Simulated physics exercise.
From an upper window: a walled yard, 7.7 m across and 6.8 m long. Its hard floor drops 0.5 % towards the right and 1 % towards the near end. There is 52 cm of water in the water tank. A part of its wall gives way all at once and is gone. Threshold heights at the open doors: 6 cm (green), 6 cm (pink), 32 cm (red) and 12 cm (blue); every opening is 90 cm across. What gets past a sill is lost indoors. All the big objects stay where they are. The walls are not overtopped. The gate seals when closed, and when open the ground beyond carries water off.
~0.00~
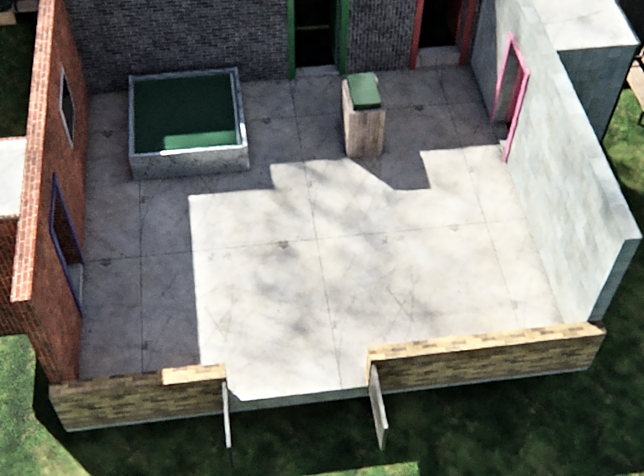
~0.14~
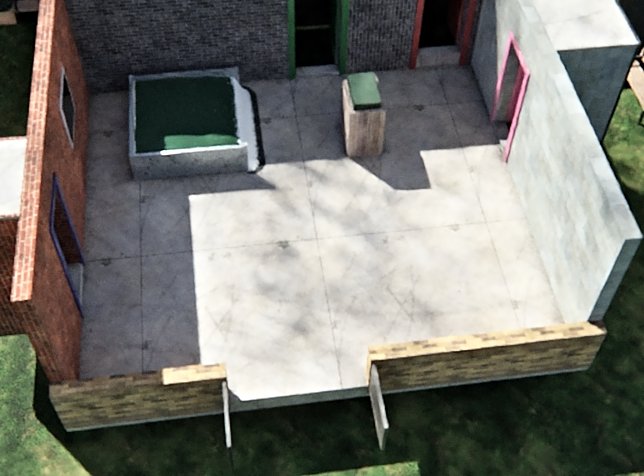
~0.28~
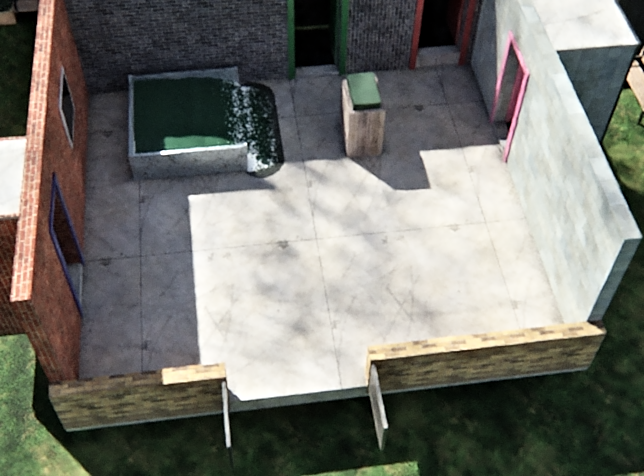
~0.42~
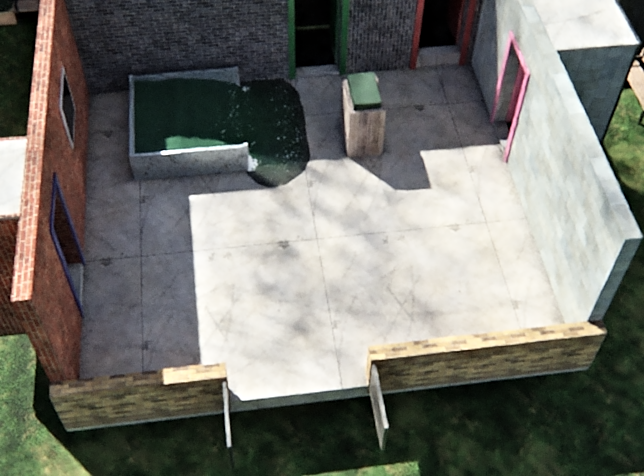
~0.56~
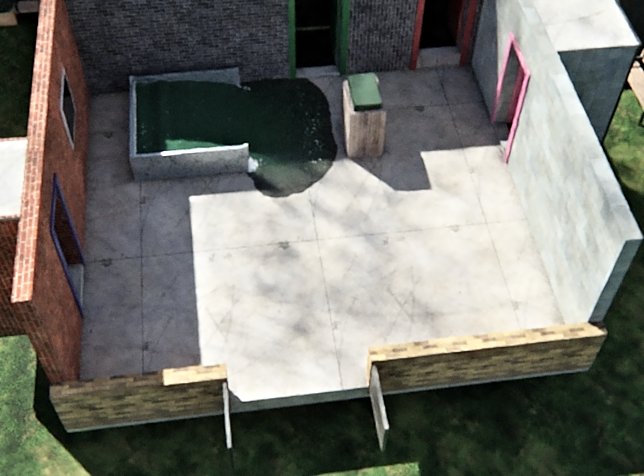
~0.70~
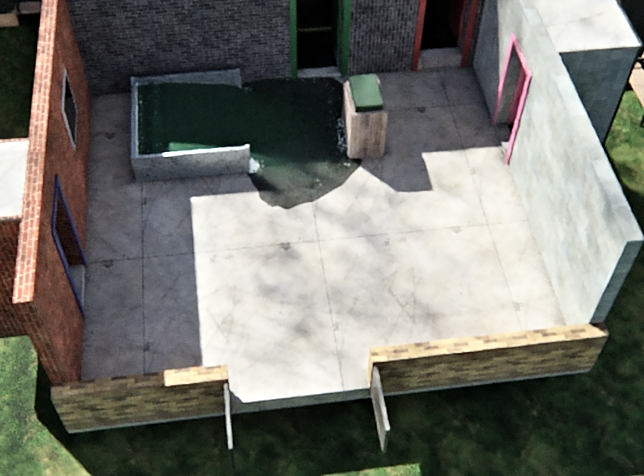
In a walled yard seen from above, the right side of a low tank of dark green water gives way, and the water pours out and spreads across the paved floor, reaching the small green-topped block.
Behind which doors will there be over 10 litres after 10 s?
Door by door: At the green door it passes the limit; at the pink door it goes over the limit; at the red door it stays under the limit; at the blue door it does not reach the limit.
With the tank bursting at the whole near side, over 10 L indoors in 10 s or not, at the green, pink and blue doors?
Against that limit: Green under, pink not over, blue under.
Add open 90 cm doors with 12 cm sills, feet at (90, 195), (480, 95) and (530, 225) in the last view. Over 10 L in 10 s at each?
In turn: Below, past it, under.
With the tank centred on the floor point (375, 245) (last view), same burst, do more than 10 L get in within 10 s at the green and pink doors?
Then: Green under, pink past it.
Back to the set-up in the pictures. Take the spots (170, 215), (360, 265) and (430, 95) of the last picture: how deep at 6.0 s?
About 0, 2 and 9 cm.
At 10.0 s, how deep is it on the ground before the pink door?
Roughly 4.5 cm deep.
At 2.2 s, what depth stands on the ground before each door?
In cm: Green 11, pink 1, red 12, blue 0.
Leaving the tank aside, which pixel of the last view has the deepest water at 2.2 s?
Near (468, 69).
After 1.4 s water covers 20 % of the floor and is deepest (36 cm) near (340, 137); green door 10 cm at the sill, 0 L in, pink door not reached, red door not reached, blue door not reached.
After 2.2 s water covers 30 % of the floor and is deepest (38 cm) near (468, 69); green door 11 cm at the sill, 9 L in, pink door not reached, red door 12 cm at the sill, 0 L in, blue door not reached.
After 3.5 s water covers 55 % of the floor and is deepest (26 cm) near (472, 80); green door 13 cm at the sill, 30 L in, pink door 10 cm at the sill, 2 L in, red door 15 cm at the sill, 0 L in, blue door not reached.
After 6.0 s water covers 60 % of the floor and is deepest (20 cm) near (568, 351); green door 6 cm at the sill, 59 L in, pink door 8 cm at the sill, 20 L in, red door 9 cm at the sill, 0 L in, blue door not reached.
After 10.0 s water covers 80 % of the floor and is deepest (11 cm) near (568, 351); green door 2 cm at the sill, 60 L in, pink door 4 cm at the sill, 24 L in, red door 4 cm at the sill, 0 L in, blue door not reached.
